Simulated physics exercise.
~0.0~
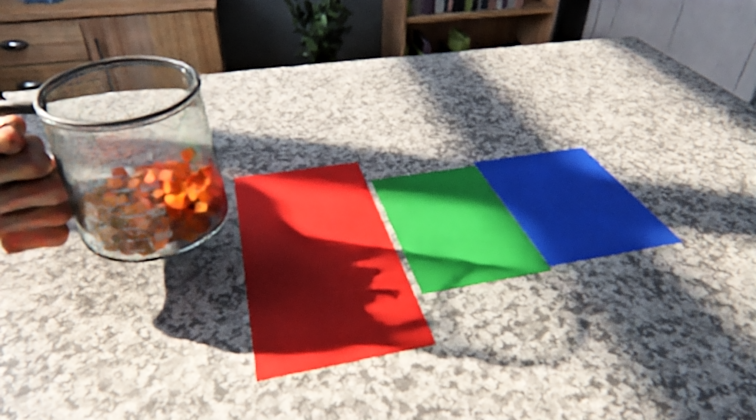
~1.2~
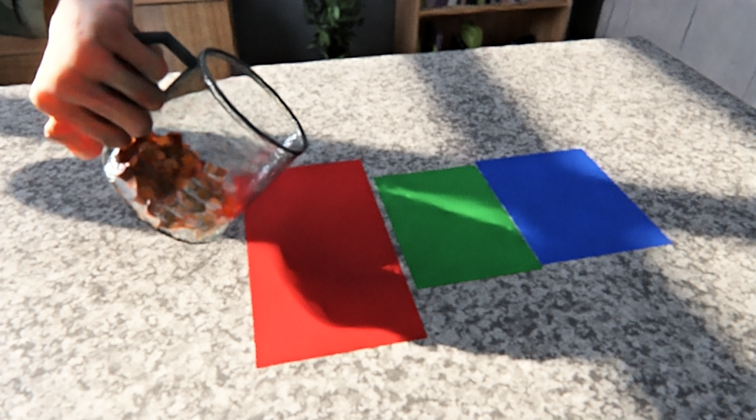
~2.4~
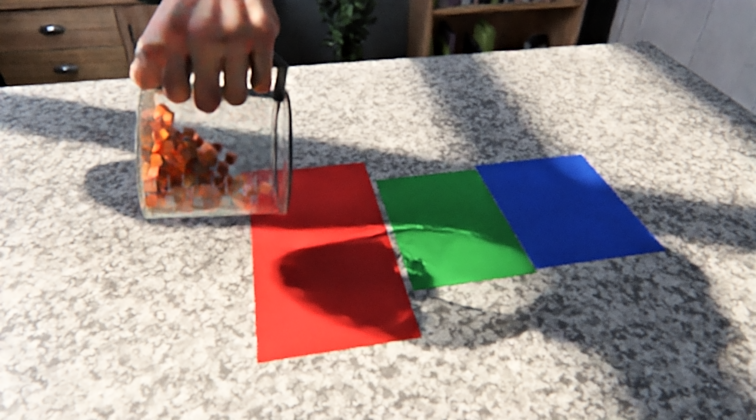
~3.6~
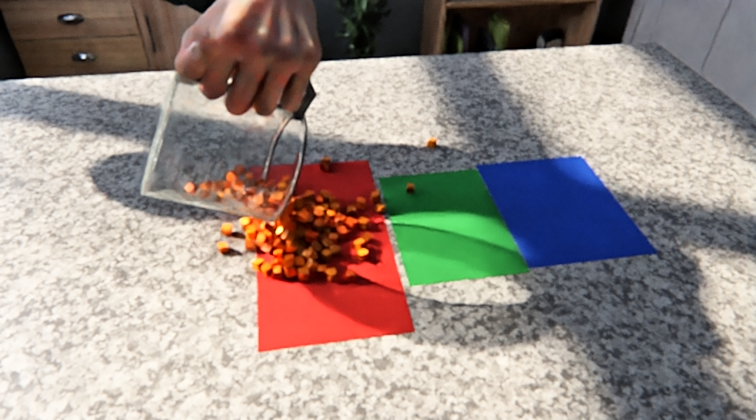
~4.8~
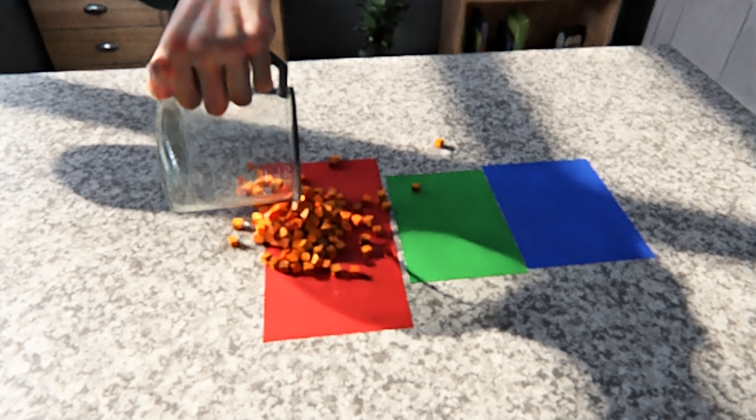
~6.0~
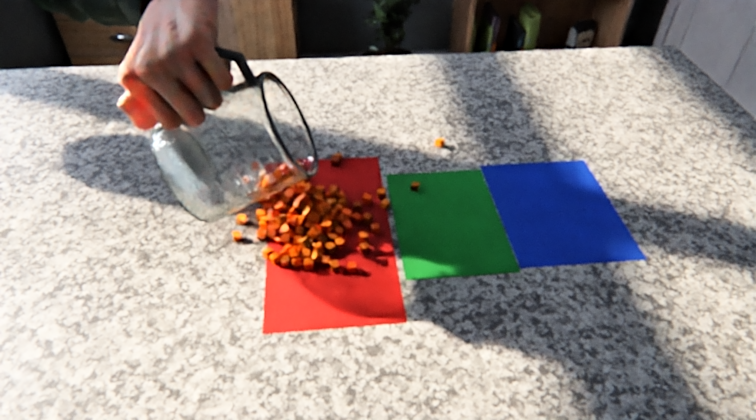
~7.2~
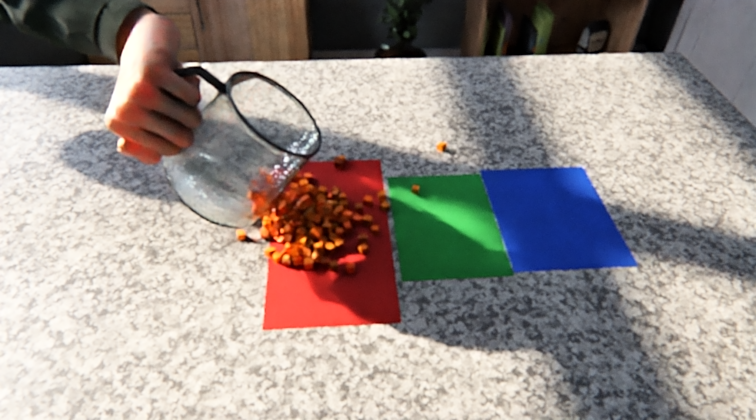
Hand tipping a glass jug of orange carrot cubes onto a red mat, a few scattering beyond, then tilting the jug partway back.
